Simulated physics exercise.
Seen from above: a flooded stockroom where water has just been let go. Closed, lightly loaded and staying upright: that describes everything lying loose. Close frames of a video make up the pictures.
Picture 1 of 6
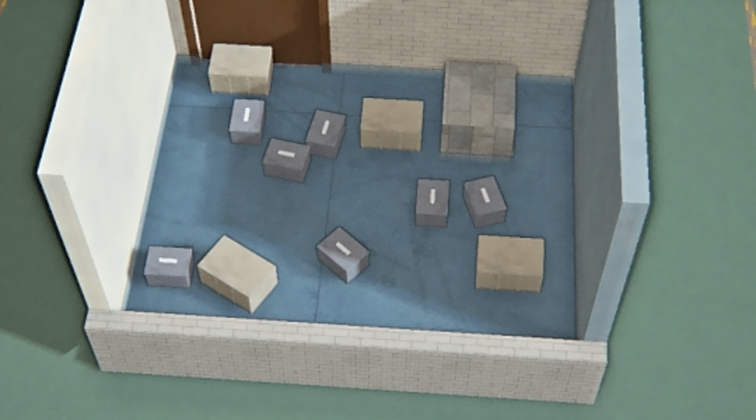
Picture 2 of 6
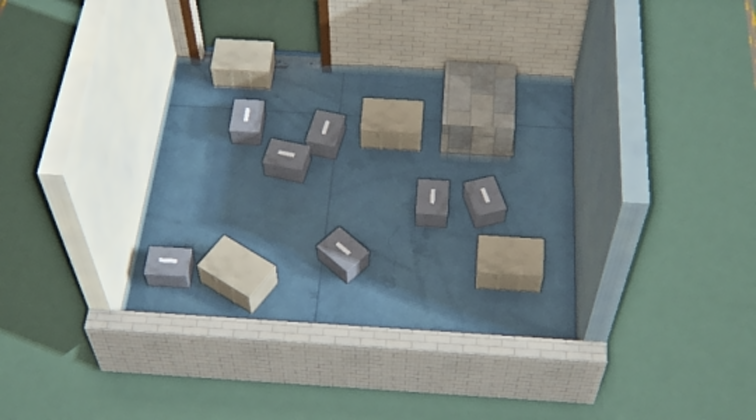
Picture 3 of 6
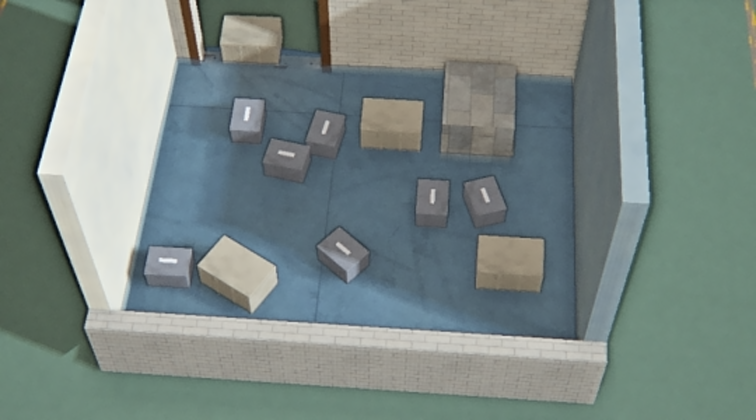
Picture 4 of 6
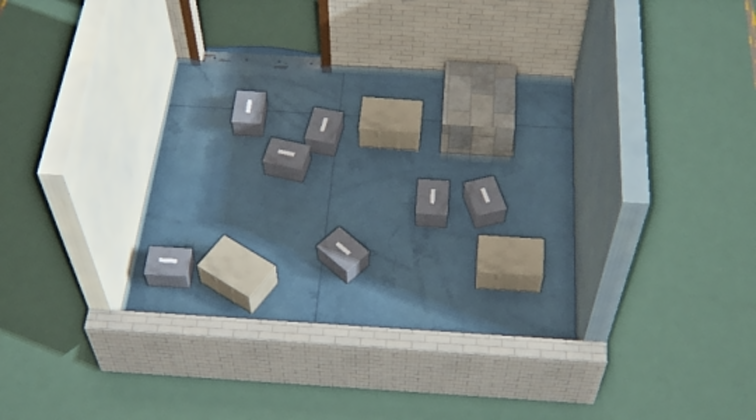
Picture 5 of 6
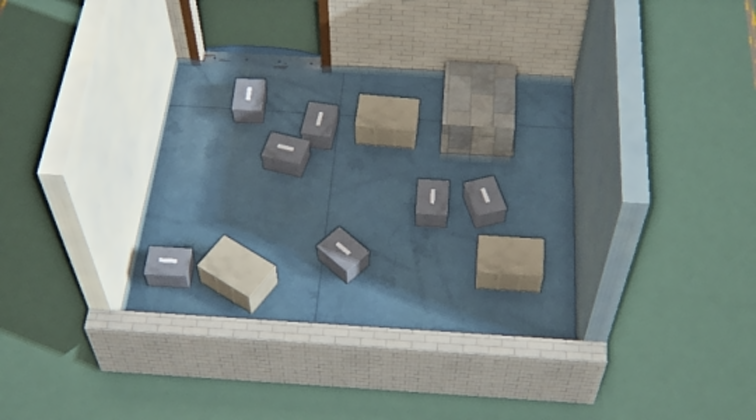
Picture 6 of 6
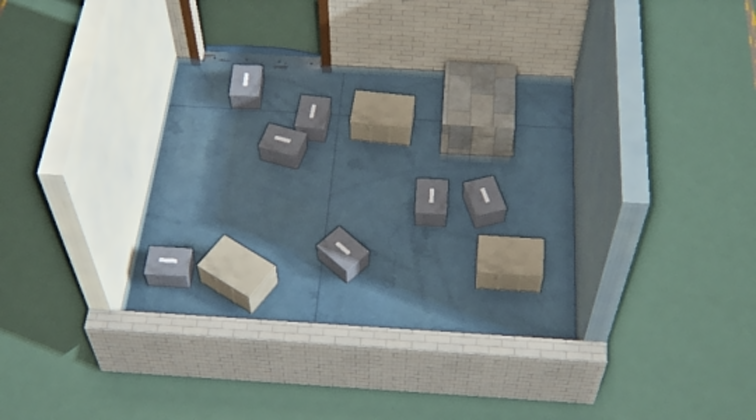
A brown door fills an opening in the back wall of a blue-floored stockroom with pale walls, seen from above by a still camera. Tan boxes and grey totes lie scattered about, with a taller grey-brown stack at the back right. The door disappears from view, the tan box nearest it slides out through the opening, then several grey totes and another tan box drift slightly toward the back.
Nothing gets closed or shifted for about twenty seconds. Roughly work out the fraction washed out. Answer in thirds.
Two thirds or more.
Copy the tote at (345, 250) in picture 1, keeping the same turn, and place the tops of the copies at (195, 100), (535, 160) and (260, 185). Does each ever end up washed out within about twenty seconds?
Copy one leaves the room, copy two never leaves, copy three leaves the room.
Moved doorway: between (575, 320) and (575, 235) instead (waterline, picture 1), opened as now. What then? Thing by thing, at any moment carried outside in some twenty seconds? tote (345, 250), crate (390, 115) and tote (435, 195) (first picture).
Item one: Leaves; item two: Leaves; item three: Leaves.
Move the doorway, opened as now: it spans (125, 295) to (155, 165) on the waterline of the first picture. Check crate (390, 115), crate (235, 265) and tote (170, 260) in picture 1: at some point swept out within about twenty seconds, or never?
First lost, second lost, third lost.
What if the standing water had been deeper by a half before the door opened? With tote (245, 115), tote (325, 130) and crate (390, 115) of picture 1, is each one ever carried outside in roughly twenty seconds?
Escapes; escapes; escapes.
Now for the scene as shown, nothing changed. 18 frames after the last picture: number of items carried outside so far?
That makes 5.
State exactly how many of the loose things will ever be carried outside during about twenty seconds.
That comes out at 9.
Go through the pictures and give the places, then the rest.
In the first picture, a tote at (247, 115), afloat; a tote at (326, 128), afloat; 0 of 11 have shifted.
In the second picture, a tote at (247, 115), afloat; a tote at (326, 128), afloat; 1 of 11 have shifted.
In the third picture, a tote at (247, 115), afloat; a tote at (326, 128), afloat; 1 of 11 have shifted.
In the fourth picture, a tote at (249, 107) floats, close to its start; a tote at (324, 125) floats, close to its start; 3 of 11 have shifted.
In the fifth picture, a tote at (249, 94), afloat, close to its start; a tote at (320, 119) floats, close to its start; 5 of 11 have shifted.
In the sixth picture, a tote at (246, 80), afloat, a stride from its start; a tote at (313, 112), afloat, close to its start; 5 of 11 have shifted.
A moment on, 2 of 11 are out; 9 afloat.
Next, 5 of 11 are out; 6 afloat.
Later, 6 of 11 are out; 5 afloat.
In the end, 9 of 11 are out; 2 afloat.
